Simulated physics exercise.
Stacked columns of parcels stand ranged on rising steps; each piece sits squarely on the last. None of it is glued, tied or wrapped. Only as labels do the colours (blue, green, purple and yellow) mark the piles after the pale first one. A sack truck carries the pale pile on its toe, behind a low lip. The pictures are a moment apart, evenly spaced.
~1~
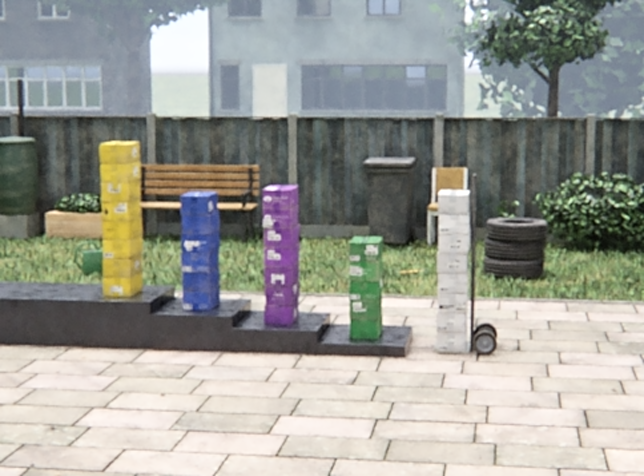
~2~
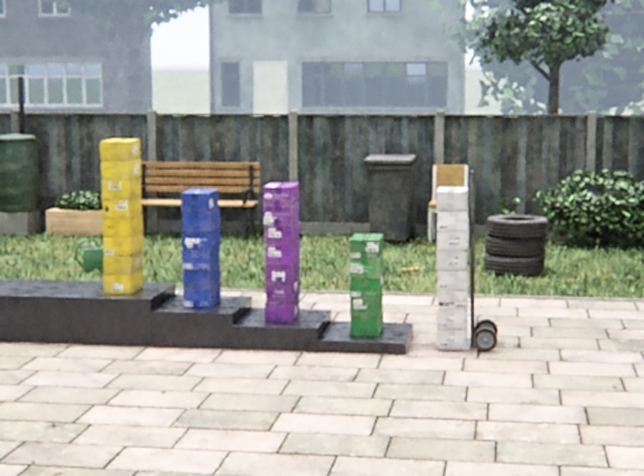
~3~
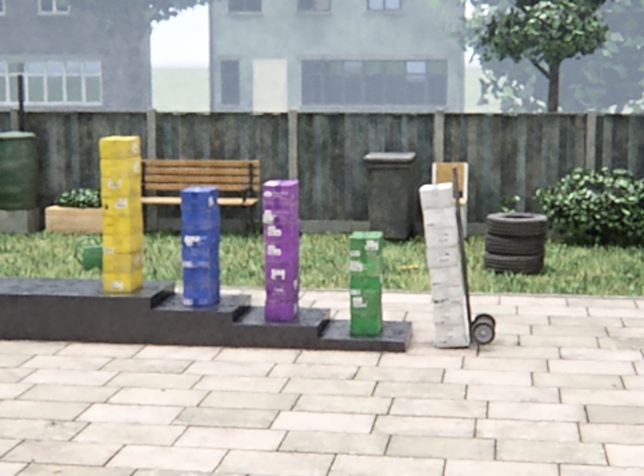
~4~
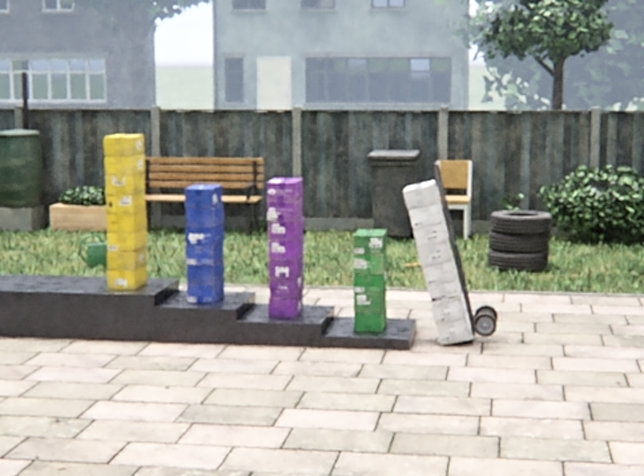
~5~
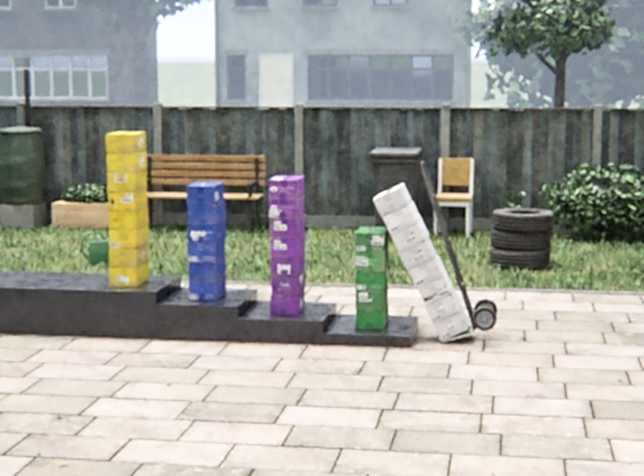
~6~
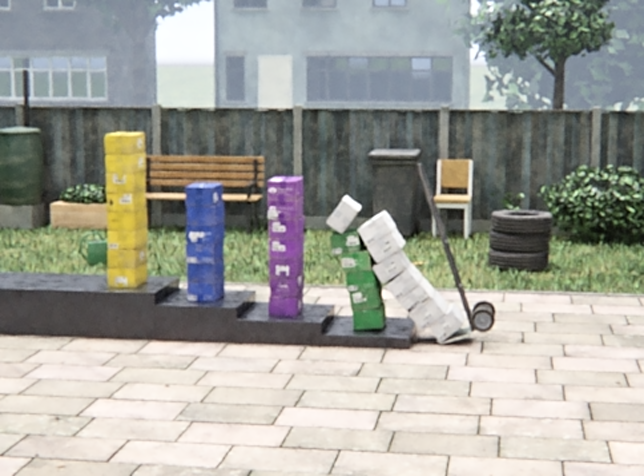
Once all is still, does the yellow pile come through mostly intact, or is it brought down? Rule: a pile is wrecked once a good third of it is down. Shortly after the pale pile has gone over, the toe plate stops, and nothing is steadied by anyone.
It is brought down.
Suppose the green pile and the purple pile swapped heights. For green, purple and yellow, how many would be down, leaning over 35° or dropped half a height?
The result reads green 6, then purple 5, then yellow 8.
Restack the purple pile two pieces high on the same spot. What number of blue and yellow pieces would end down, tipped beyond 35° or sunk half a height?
Pieces down at the end - blue: 0, yellow: 0.
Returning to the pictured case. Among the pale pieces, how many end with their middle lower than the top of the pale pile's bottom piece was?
Counting the pale pieces gives 1.
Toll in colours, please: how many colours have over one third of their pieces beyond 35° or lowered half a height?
Total: 4.
Soon after the last picture, 8 of the pale pile down; none of the 8 yellow parcels down (0 of 26 in all colours); top yellow parcel unmoved; top green parcel leaning well over, half its height lower.
A little later, 8 of the pale pile down; none of the 8 yellow parcels down (5 of 26 in all colours); top yellow parcel unmoved; top green parcel leaning well over, about its own height lower.
Later still, 8 of the pale pile down; none of the 8 yellow parcels down (17 of 26 in all colours); top yellow parcel leaning a little; top green parcel leaning well over, some two heights lower.
After that, 8 of the pale pile down; 8 of the 8 yellow parcels down (25 of 26 in all colours); top yellow parcel leaning steeply, some five heights lower; top blue parcel leaning steeply, some two heights lower.
At rest, 8 of the pale pile down; 8 of the 8 yellow parcels down (25 of 26 in all colours); top yellow parcel upside down; top blue parcel on its side. As the last picture would show them, middles, top blue parcel near (86, 240).
